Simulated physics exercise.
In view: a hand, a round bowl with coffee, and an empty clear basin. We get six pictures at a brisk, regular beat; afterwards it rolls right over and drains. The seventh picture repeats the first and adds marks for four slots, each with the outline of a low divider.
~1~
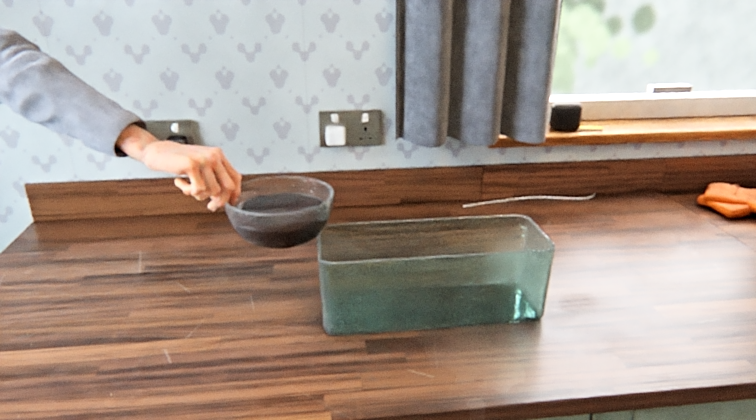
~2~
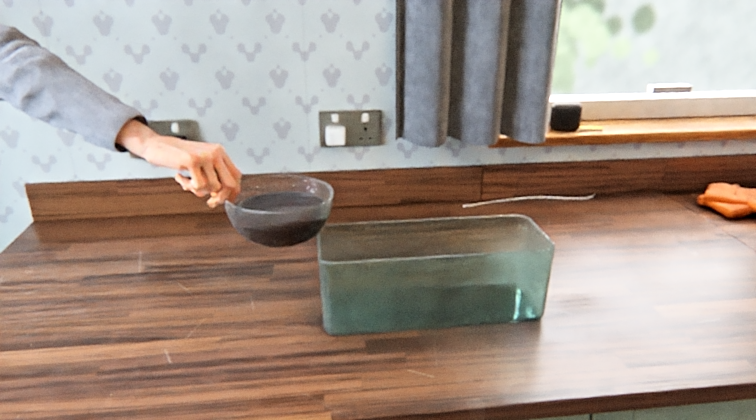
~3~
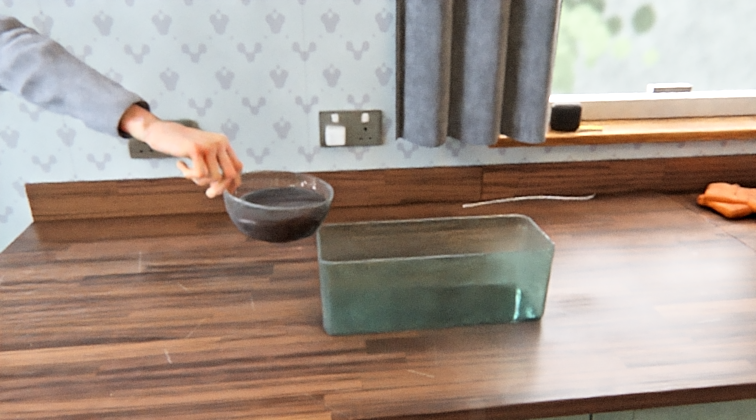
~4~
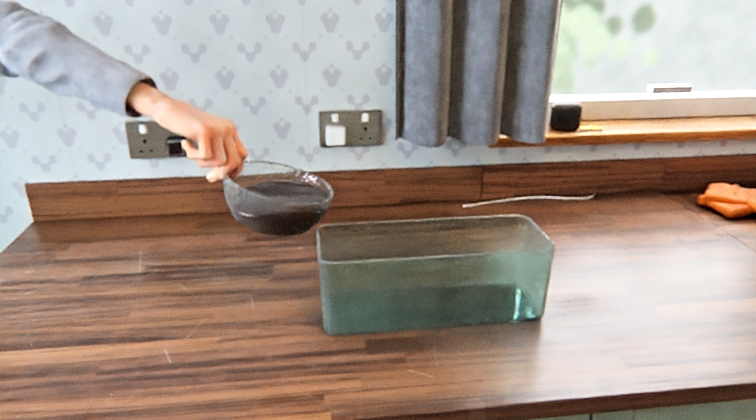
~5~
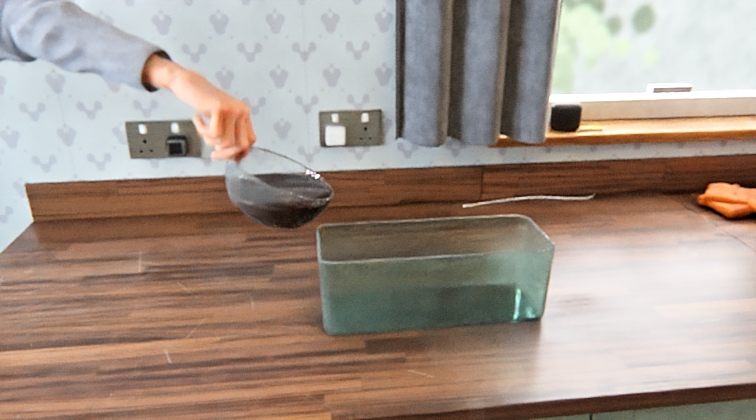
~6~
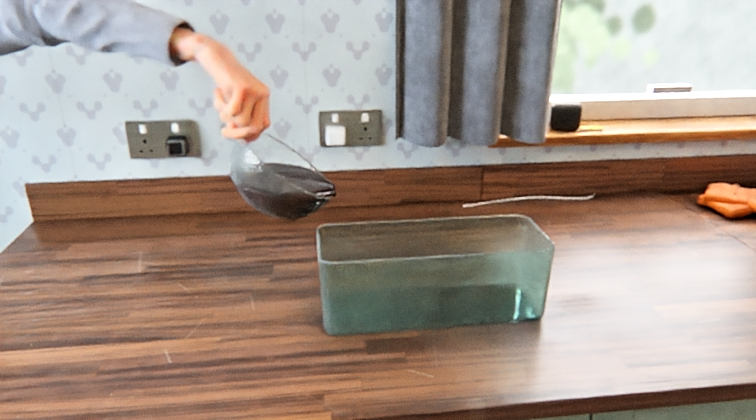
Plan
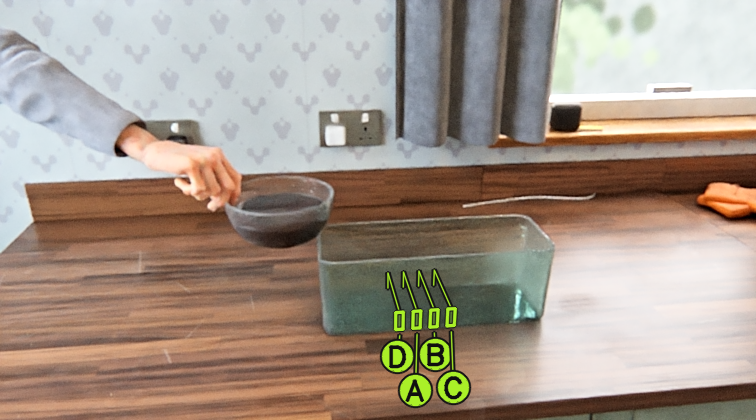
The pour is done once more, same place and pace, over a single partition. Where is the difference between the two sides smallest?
A beats the others.
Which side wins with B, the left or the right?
More ends on the left.
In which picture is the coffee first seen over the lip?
Picture 6.
On the marked copy, A at (417, 333); B at (434, 332); C at (451, 331); D at (399, 335).
With A, about 51 % ends left of the wall and 47 % right of it.
With B, about 68 % ends left of the wall and 28 % right of it; 4 % is lost outside.
With C, about 69 % ends left of the wall and 23 % right of it; 9 % is lost outside.
With D, about 21 % ends left of the wall and 78 % right of it.
